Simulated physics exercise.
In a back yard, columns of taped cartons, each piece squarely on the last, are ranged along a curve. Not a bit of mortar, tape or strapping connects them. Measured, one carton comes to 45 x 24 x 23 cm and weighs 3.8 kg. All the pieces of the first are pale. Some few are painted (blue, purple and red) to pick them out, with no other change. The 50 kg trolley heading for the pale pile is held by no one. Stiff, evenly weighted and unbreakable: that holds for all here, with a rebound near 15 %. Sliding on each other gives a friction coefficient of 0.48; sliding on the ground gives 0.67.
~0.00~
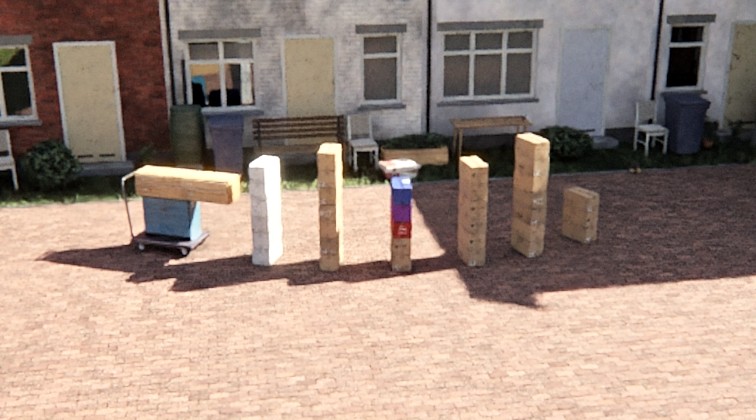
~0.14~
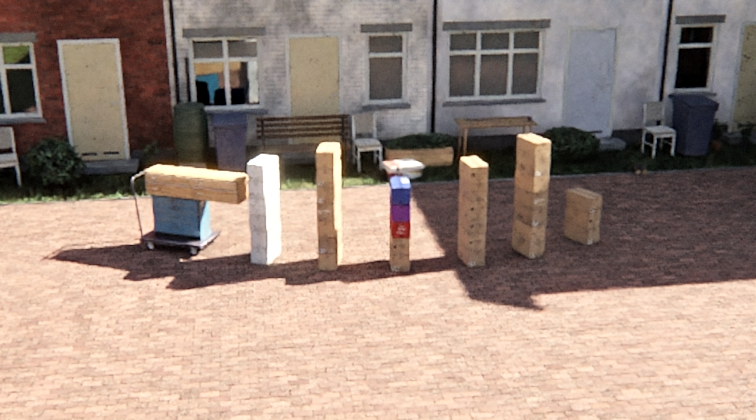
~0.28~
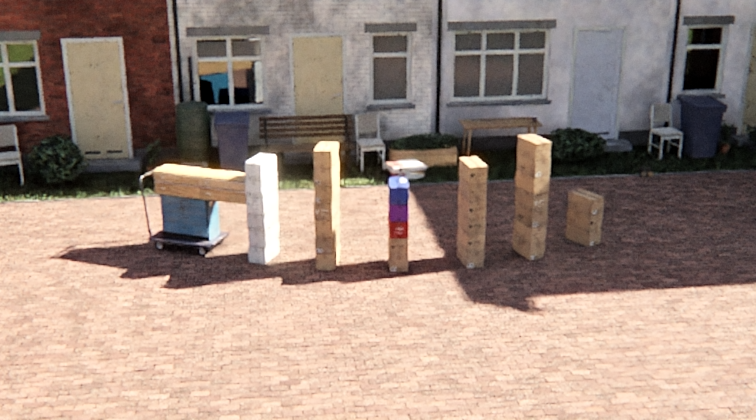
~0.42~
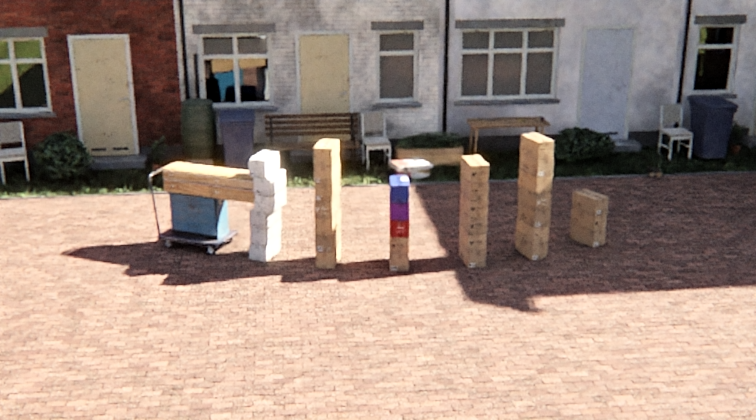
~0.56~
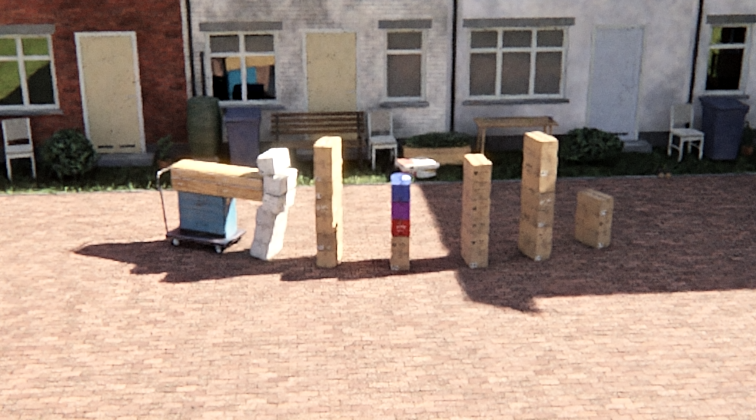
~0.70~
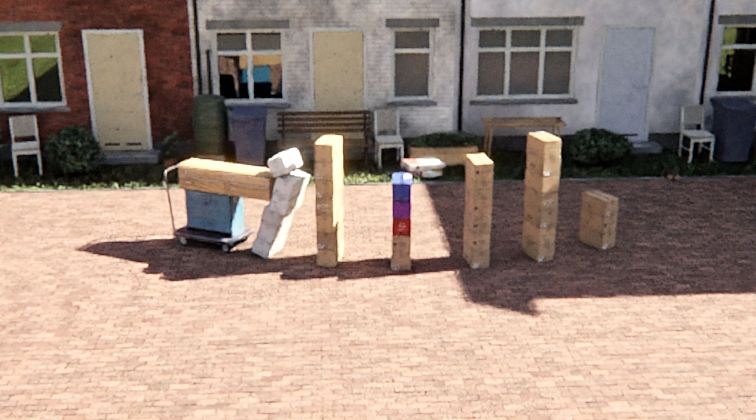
A blue trolley carrying a long tan block rolls rightward, with nobody pushing it, across a sunlit brick-paved yard seen from slightly above, before brick and white house fronts. To its right stand a white stack, tan stacks, one partly blue, purple and red, and a low block. The block meets the white stack and pushes it into a rightward lean, its top piece tilting, while the camera shifts slightly.
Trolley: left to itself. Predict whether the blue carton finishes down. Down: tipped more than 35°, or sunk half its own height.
Prediction: It does.
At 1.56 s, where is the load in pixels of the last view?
Look close to (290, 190).
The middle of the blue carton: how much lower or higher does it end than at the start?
Lower, by roughly 80 cm.
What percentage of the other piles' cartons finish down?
Around 80 per cent, I'd say.
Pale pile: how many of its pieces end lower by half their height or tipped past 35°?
6.
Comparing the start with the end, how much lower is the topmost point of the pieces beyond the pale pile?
I make it close to 70 cm.
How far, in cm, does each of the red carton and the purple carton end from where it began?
Approx. distance from start in cm - red 90, purple 90.
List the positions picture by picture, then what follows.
In the first picture (places mark the middle of the side facing us; the camera moves round a little), load (223, 189) 33 cm short; blue carton (403, 197); purple carton (403, 214); red carton (403, 230); the rest undisturbed.
The second picture shows load (233, 188) 17 cm short; blue carton (401, 196).
The third picture shows load (242, 188) 13 mm short; blue carton (399, 196).
The fourth picture shows load (251, 187) 11 cm in; blue carton (400, 195); the rest undisturbed.
The fifth picture shows load (258, 185) 21 cm in, top of the pale pile leaning 9°; blue carton (401, 193); the rest undisturbed.
The sixth picture shows load (265, 184) 30 cm in, top of the pale pile leaning 21°; blue carton (402, 192); purple carton (402, 210); red carton (402, 228); the rest undisturbed.
After 1.56 s, 6 of the pale pile down; 6 of the 28 other cartons down; blue carton shifted 33 mm; purple carton shifted 9 cm.
After 3.40 s, 6 of the pale pile down; 16 of the 28 other cartons down; blue carton on its side; red carton on its side.
At rest (5.7 s), 6 of the pale pile down; 22 of the 28 other cartons down; blue carton on its side; red carton on its side; purple carton 46 cm lower. As the last picture would show them, middles, blue carton near (455, 260), red carton near (457, 252).
